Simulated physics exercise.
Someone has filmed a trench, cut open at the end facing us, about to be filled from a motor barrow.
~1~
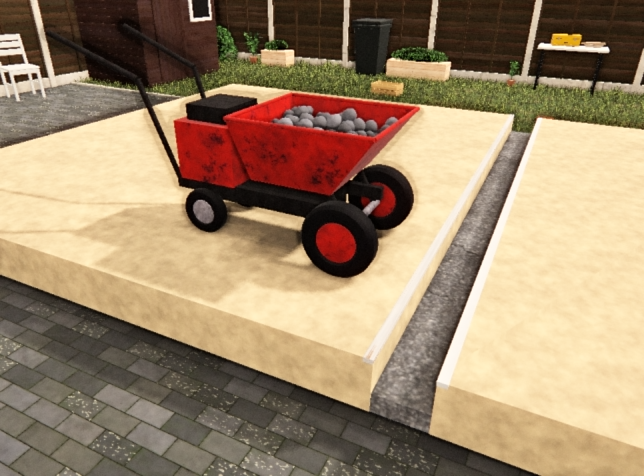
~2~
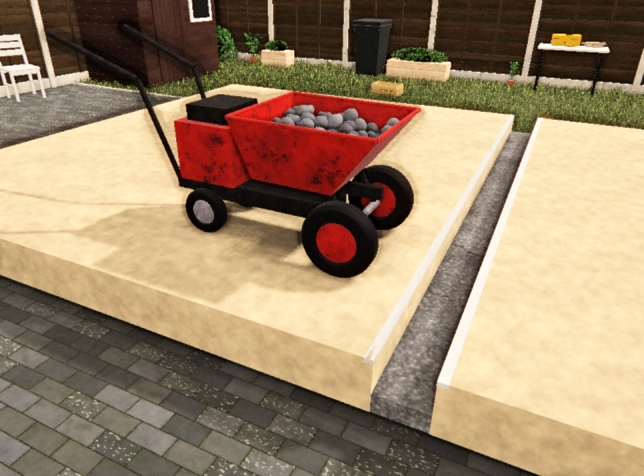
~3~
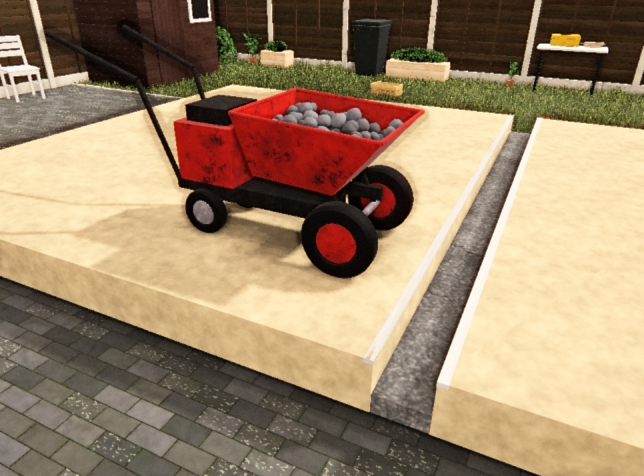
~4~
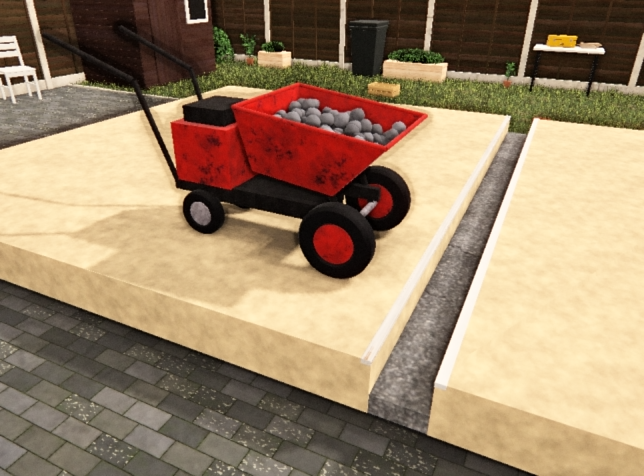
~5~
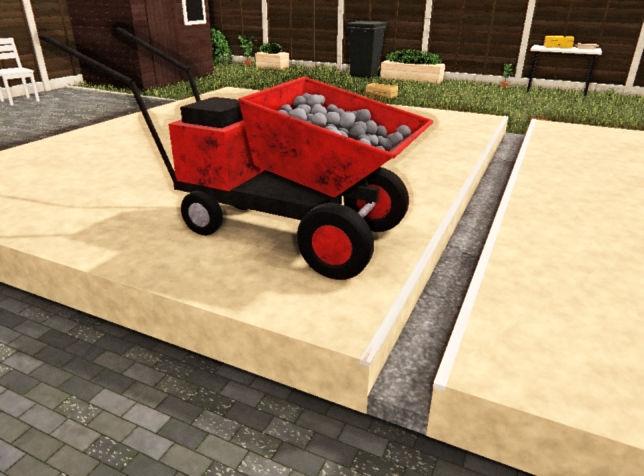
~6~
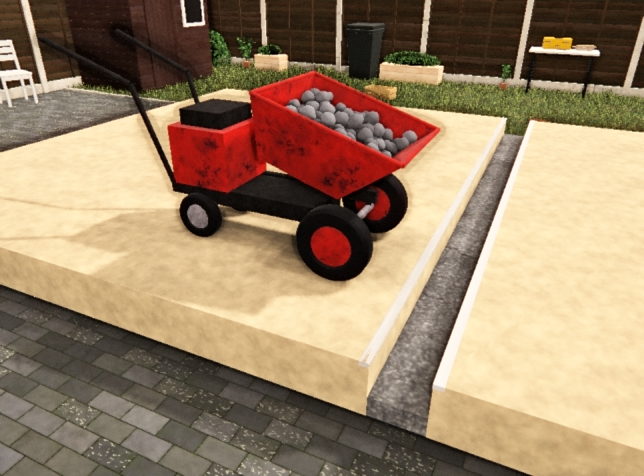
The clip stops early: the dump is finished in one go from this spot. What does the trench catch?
In the trench: Under half.
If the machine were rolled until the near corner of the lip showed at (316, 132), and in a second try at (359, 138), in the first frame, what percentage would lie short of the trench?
Roughly 10 per cent, and 0 per cent.
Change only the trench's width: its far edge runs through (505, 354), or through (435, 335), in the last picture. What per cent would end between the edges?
First some 90, then 0 per cent.
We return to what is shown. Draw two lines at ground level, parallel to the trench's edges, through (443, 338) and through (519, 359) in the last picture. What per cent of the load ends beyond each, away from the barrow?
In turn 70 and 40 in a hundred.
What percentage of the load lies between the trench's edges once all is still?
Roughly 30 in a hundred.
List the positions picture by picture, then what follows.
Lip of the skip near (375, 140), level; top of the load near (319, 123), round cobbles; first edge of the trench near (392, 318); far edge near (459, 338), the trench under half as wide as the skip, and about half as deep as wide, in the first picture.
Lip of the skip near (376, 141), level; top of the load near (321, 123), in the second picture.
Lip of the skip near (381, 144), tipped barely; top of the load near (324, 121), in the third picture.
Lip of the skip near (385, 149), tipped a little; top of the load near (305, 125), in the fourth picture.
Lip of the skip near (393, 156), tipped a little; top of the load near (310, 122), in the fifth picture.
Lip of the skip near (402, 166), tipped clearly; top of the load near (305, 115); first edge of the trench near (387, 321); far edge near (455, 340), in the sixth picture.
Shortly afterwards, skip tipped steeply; the whole lot in the skip.
Next, skip tipped right over; the bulk in the skip; only a few in or heaped over the trench; near a quarter beyond it; only a few falling.
Some moments later, skip tipped right over; only a few in the skip; near a quarter in or heaped over the trench; the bulk beyond it.
In the end, skip tipped right over; near a quarter in or heaped over the trench; near two thirds beyond it.
